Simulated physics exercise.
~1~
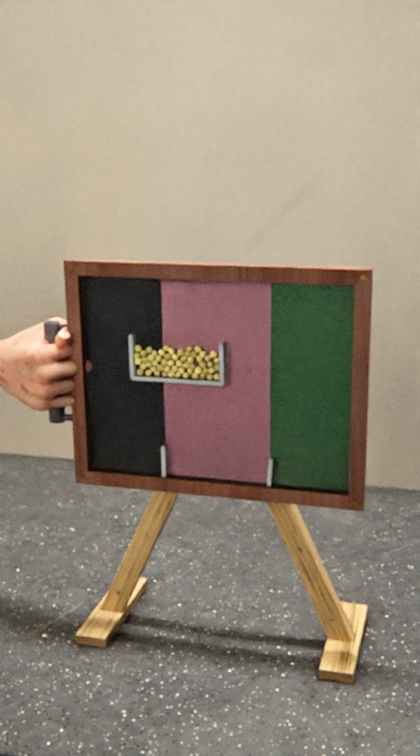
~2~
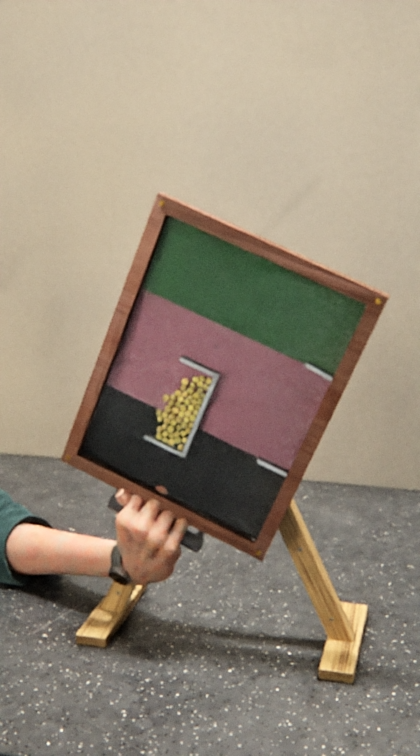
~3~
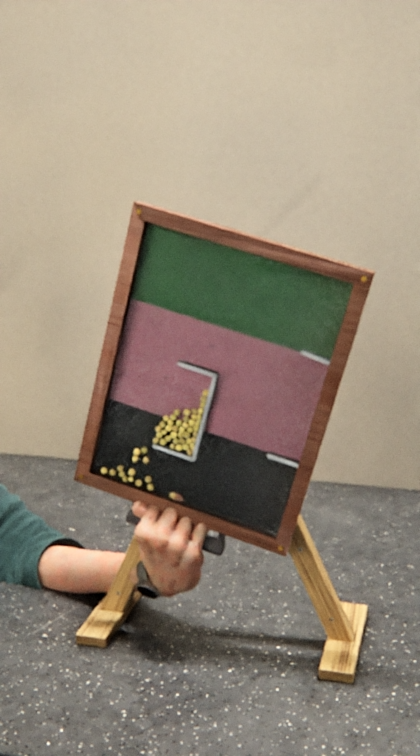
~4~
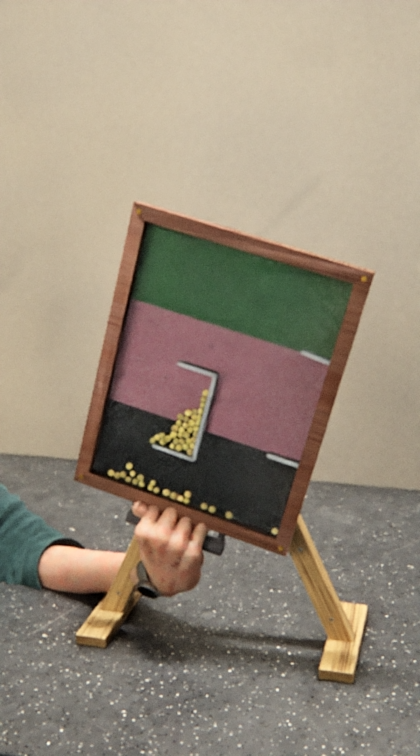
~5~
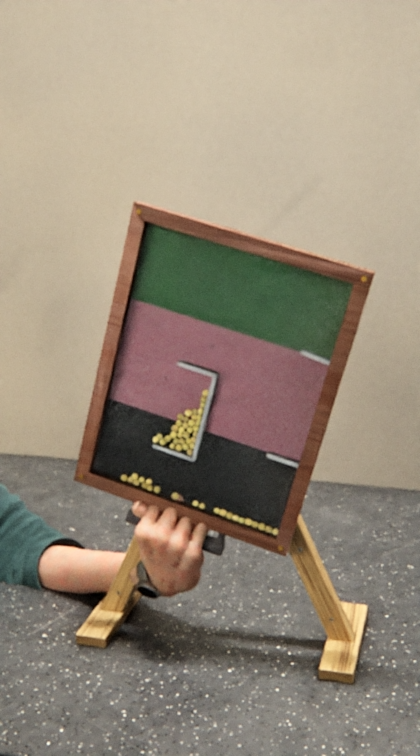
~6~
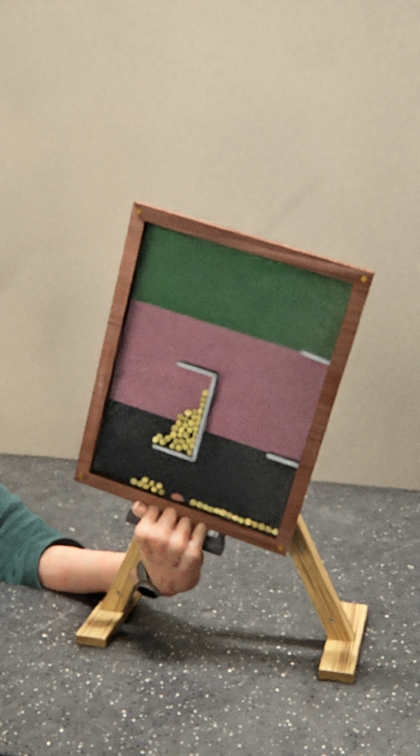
On a speckled grey surface against a plain beige wall, a framed box striped black, pink and green stands on wooden legs, with small yellowish beans heaped in a grey tray. A hand gripping the handle at the left turns the box anticlockwise until the green strip is on top and the black one lies beneath. The beans slump in the tipped tray, and some spill from its open side onto the frame's lower edge. They roll down to the right along that edge while the hand holds the box tilted. Finally, most beans rest in the black strip, some remain in the pink, and none are in the green.
